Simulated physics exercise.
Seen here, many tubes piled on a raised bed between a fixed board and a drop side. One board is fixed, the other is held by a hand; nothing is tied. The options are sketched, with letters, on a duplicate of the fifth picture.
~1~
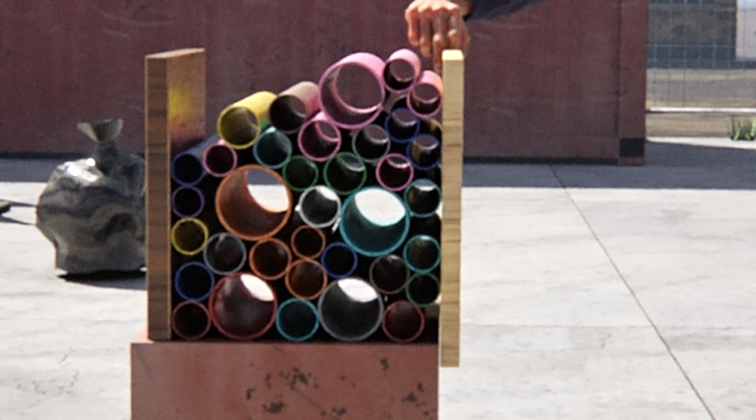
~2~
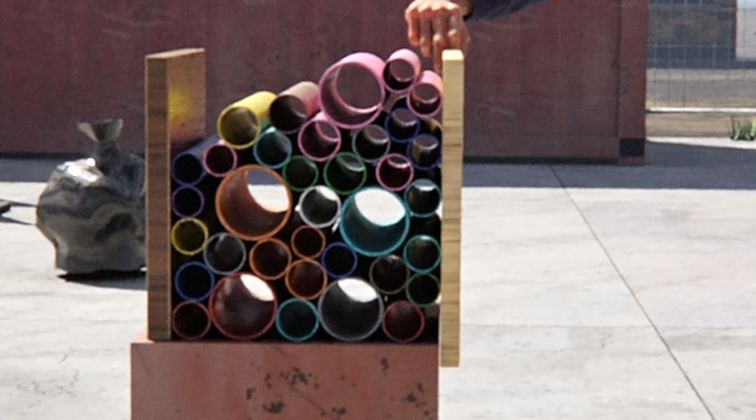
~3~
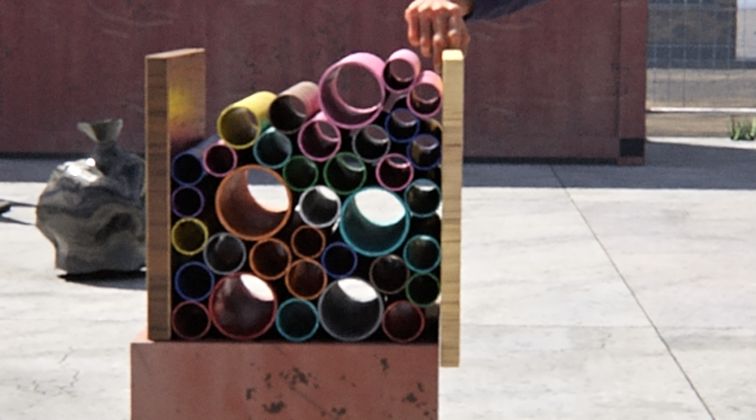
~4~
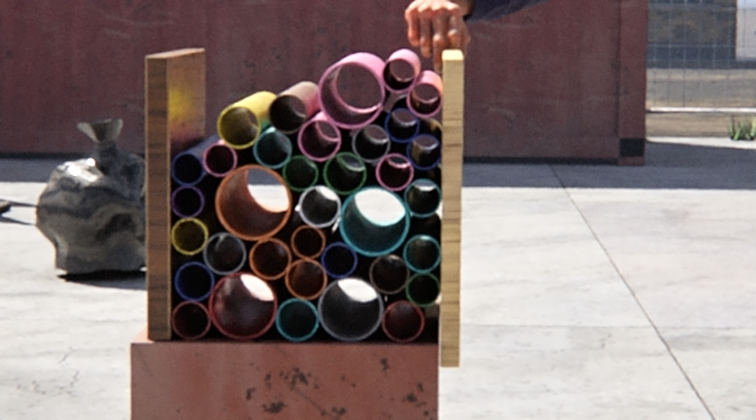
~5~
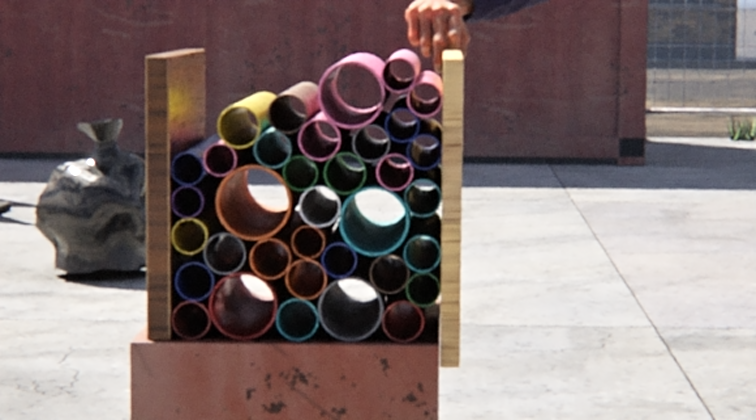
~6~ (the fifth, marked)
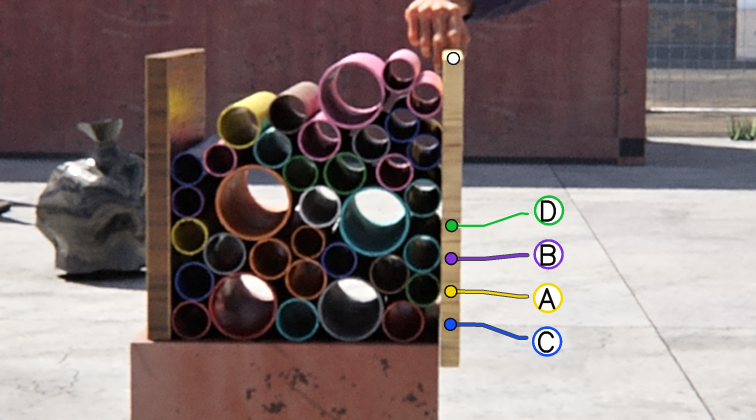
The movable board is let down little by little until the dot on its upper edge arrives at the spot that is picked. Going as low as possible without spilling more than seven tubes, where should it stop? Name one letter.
Mark D is as low as it can go.
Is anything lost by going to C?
Yes.
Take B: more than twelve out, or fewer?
Fewer than twelve.
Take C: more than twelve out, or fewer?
More than twelve.
On the marked copy, A at (451, 291); B at (451, 259); C at (450, 324); D at (451, 225); the white dot at (453, 59).
Taking D. A third of the way, top of the board (443, 133).
Two thirds of the way, top of the board (442, 217).
When it is over, top of the board (442, 224), five out over the board.
As for the rest, A more than seven out over the board; B eight out over the board; C more than seven out over the board.
